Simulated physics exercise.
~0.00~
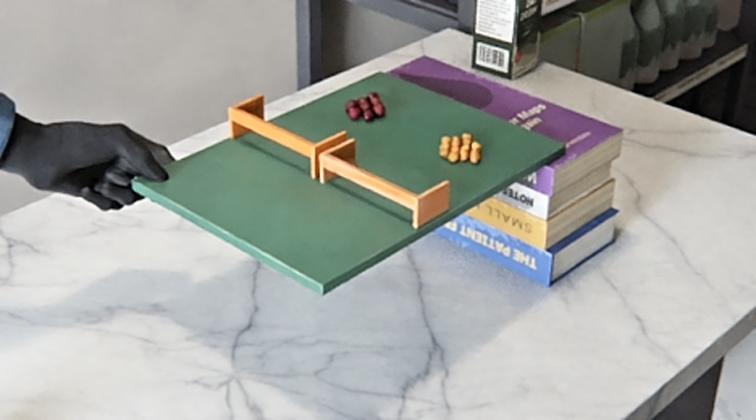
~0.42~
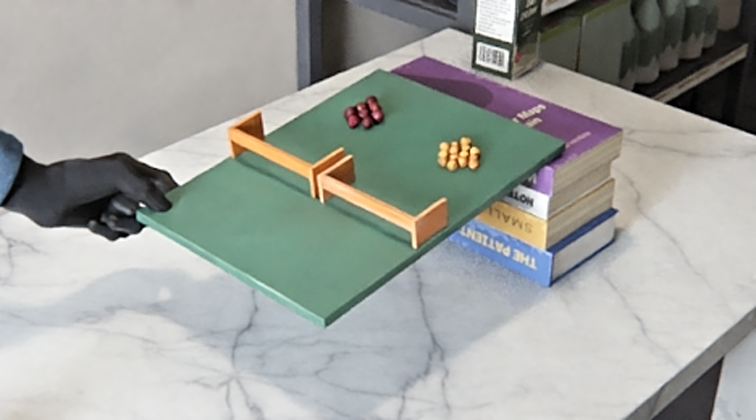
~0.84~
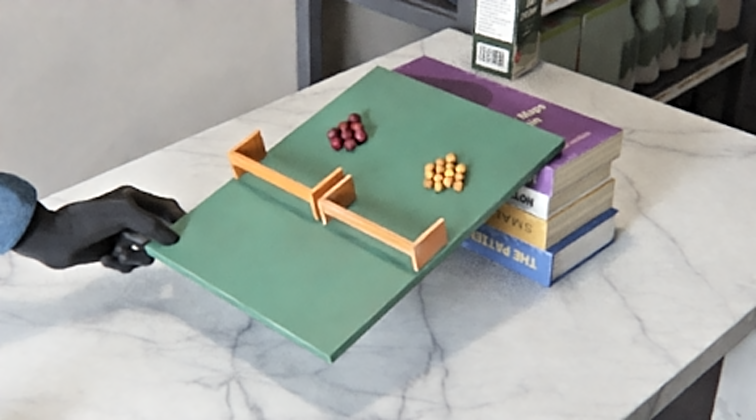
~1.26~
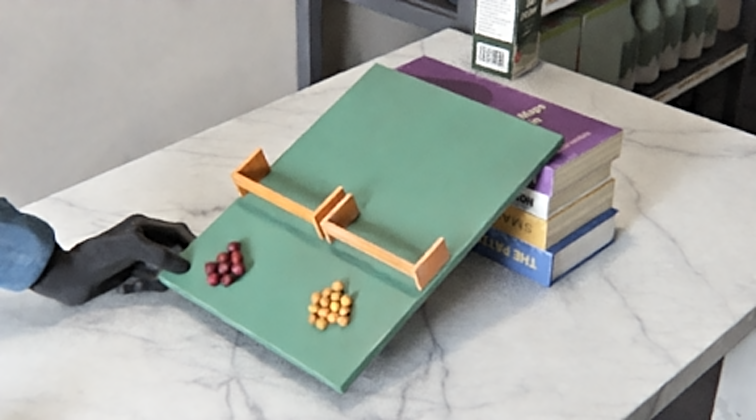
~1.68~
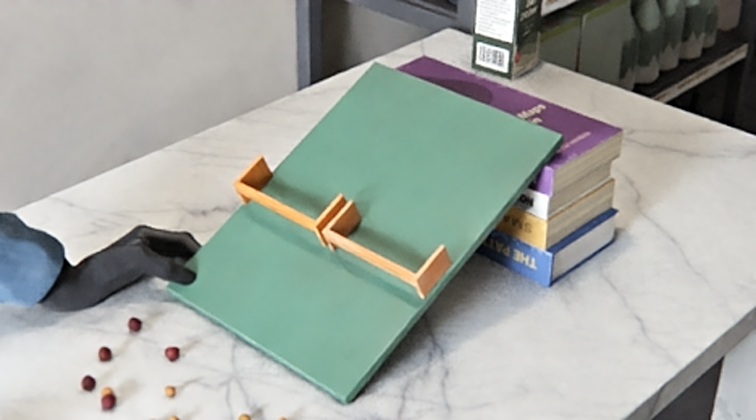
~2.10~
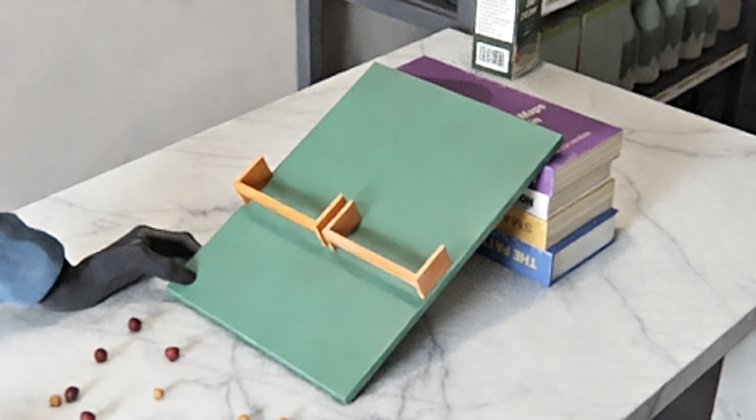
A green board slopes from a stack of books on a white marble table, seen from above and to one side, with a black-gloved hand holding its left end. Two orange wooden barriers cross its middle, with a cluster of dark red balls and one of yellow balls resting above them. The hand lowers the held end, and the board steepens. Both clusters slide down and pass the barriers onto the lower part. They then spill off onto the marble, scattering at the lower left, while the board rests tilted with the hand still at its edge.
